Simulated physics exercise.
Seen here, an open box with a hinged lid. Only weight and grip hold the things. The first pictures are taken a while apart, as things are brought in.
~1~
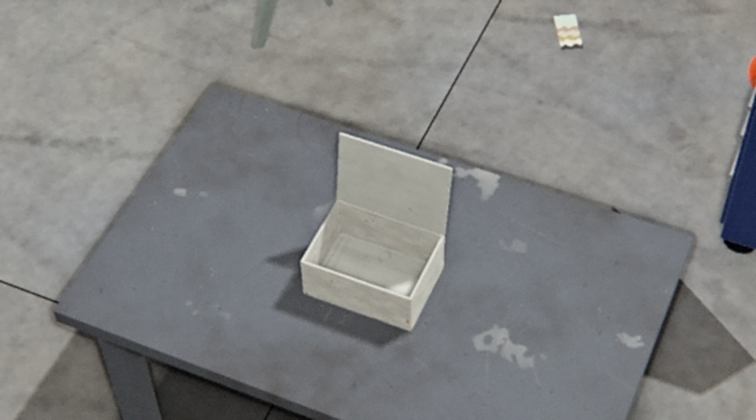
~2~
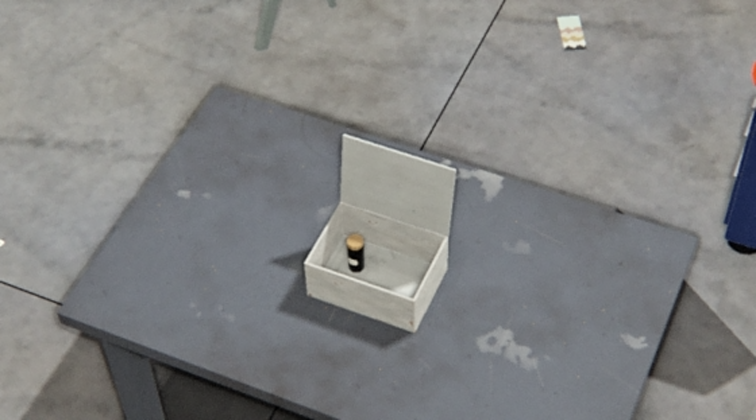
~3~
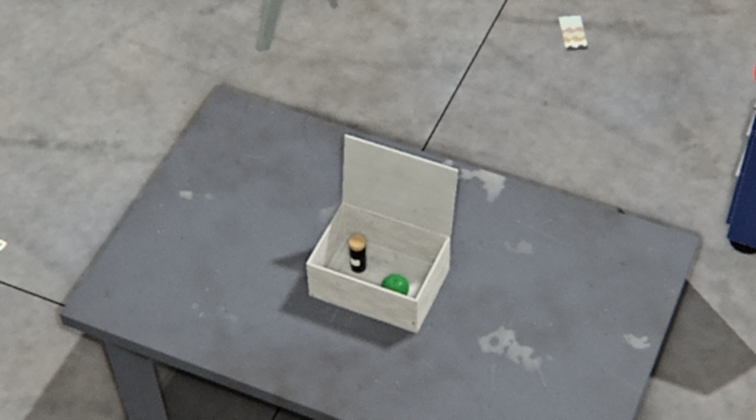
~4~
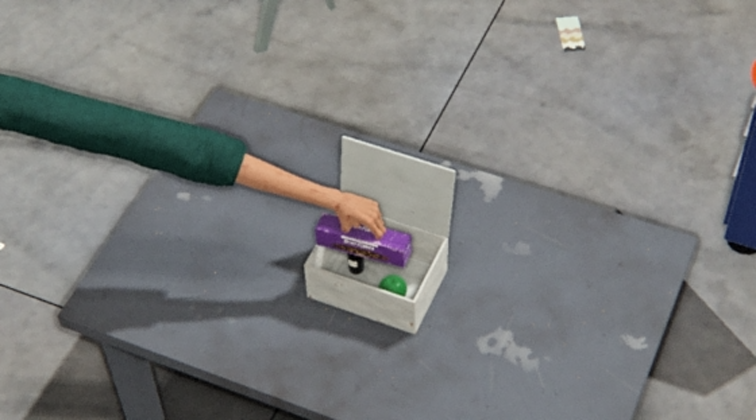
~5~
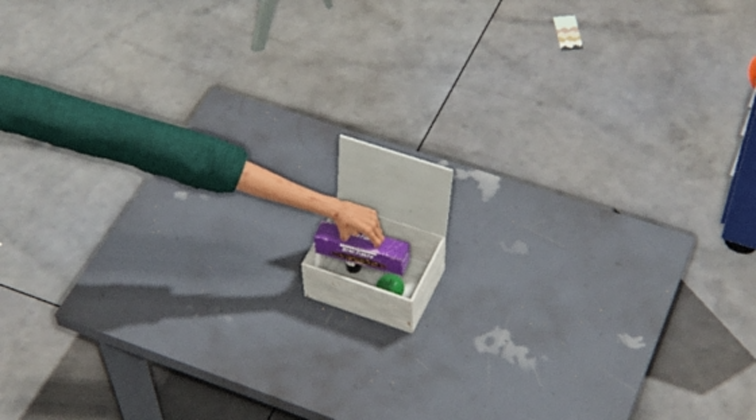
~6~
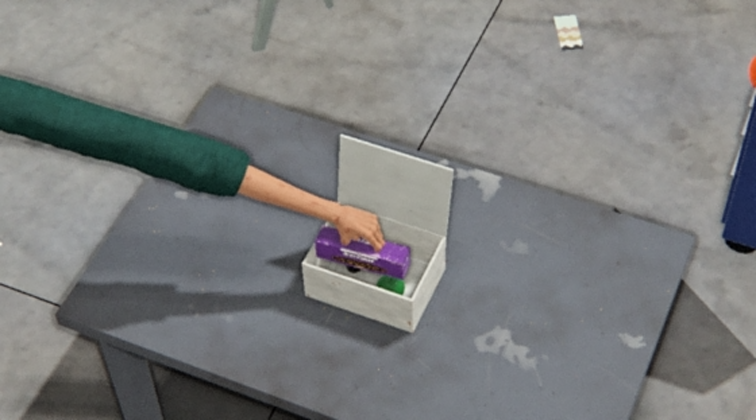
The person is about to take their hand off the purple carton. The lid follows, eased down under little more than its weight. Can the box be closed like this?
Here the lid stays ajar.
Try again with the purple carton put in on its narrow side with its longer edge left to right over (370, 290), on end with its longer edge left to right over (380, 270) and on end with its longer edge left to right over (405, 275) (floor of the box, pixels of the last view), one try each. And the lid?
First, it sits on the rim; second, it will not close; third, it is held up.
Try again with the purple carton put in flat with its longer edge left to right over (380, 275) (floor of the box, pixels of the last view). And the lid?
Then it closes.
Then, 0.50 s on from there, purple carton turned 25° from how it was put near (363, 275); green apple shifted a little.
Then, 1.40 s on from there, lid 72° above the rim; purple carton turned 25° from how it was put near (364, 275); green apple shifted a little.
Then, 1.90 s on from there, lid 36° above the rim; purple carton turned 25° from how it was put near (364, 275); green apple shifted a little.
In the end, lid 14° above the rim; moved from the start, purple carton; the other 2 unmoved. At the end, from the last picture's camera, purple carton near (364, 275).
